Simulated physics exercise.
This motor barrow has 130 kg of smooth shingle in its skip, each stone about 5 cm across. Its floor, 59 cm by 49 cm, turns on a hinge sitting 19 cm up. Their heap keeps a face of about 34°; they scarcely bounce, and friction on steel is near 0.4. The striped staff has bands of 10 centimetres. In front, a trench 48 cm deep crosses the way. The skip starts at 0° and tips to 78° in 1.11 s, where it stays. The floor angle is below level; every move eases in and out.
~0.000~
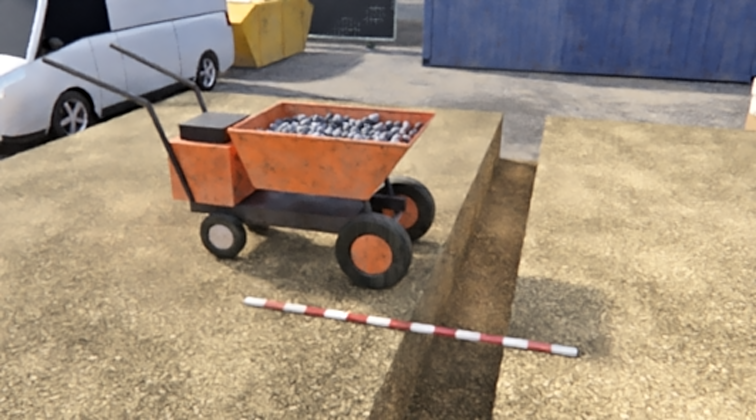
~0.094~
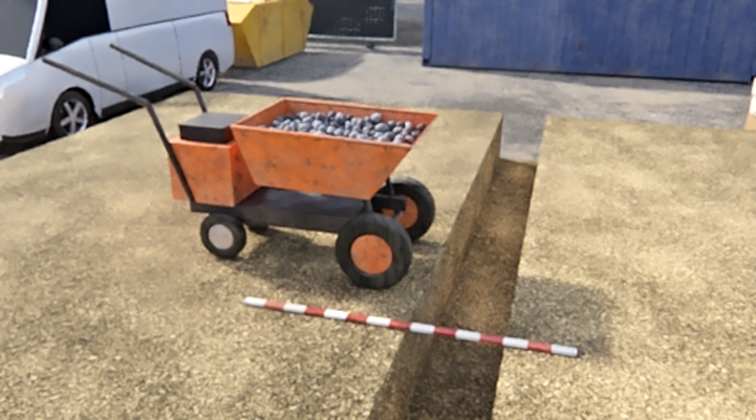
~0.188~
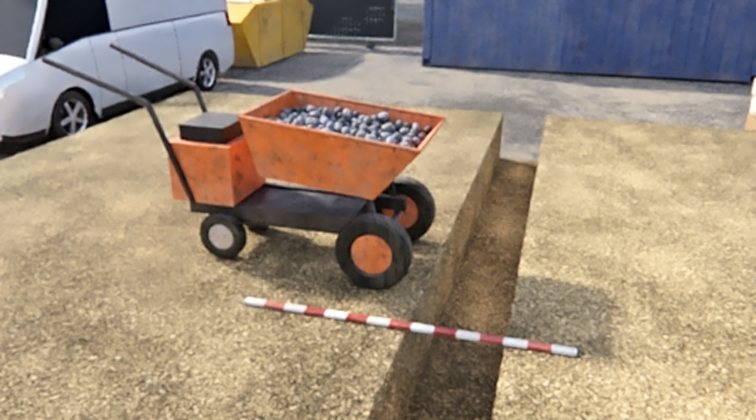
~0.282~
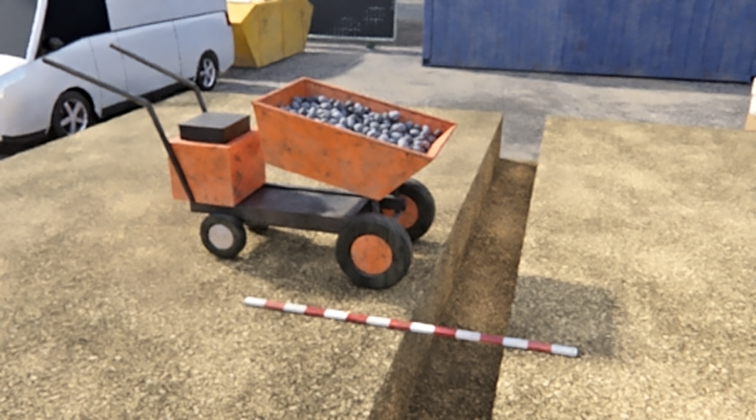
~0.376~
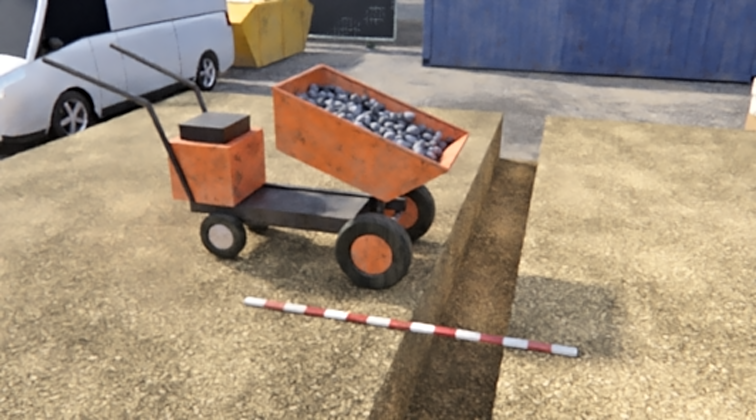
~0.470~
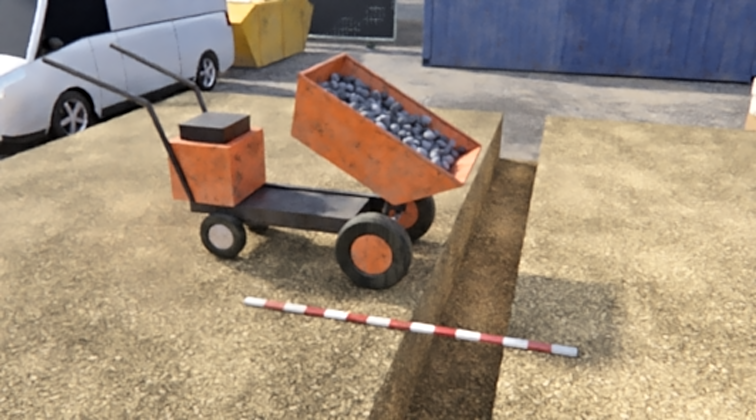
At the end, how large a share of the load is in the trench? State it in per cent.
A share of about 29 per cent.
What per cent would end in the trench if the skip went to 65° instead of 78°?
Some 40% would finish there.
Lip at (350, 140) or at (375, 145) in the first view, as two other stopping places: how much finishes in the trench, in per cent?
The first gives about 90 percent and the second about 70 percent.
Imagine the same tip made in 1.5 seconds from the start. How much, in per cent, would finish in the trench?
Roughly 30% would finish there.
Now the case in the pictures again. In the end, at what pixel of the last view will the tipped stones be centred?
Their centre sits close to (560, 279).
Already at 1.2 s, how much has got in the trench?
10 per cent or so by then.
After 0.8 s the floor is at 66°; 100 % in the skip; the foremost stones are at (506, 230).
After 1.2 s the floor is at 78°; 43 % in the skip, 8 % in the trench, 49 % past the trench; the foremost stones are at (635, 287).
After 1.6 s the floor is at 78°; 8 % in the skip, 19 % in the trench, 72 % past the trench; the foremost stones are past the picture's edge.
After 3.5 s the floor is at 78°; 0 % in the skip, 29 % in the trench, 71 % past the trench; the foremost stones are past the picture's edge.
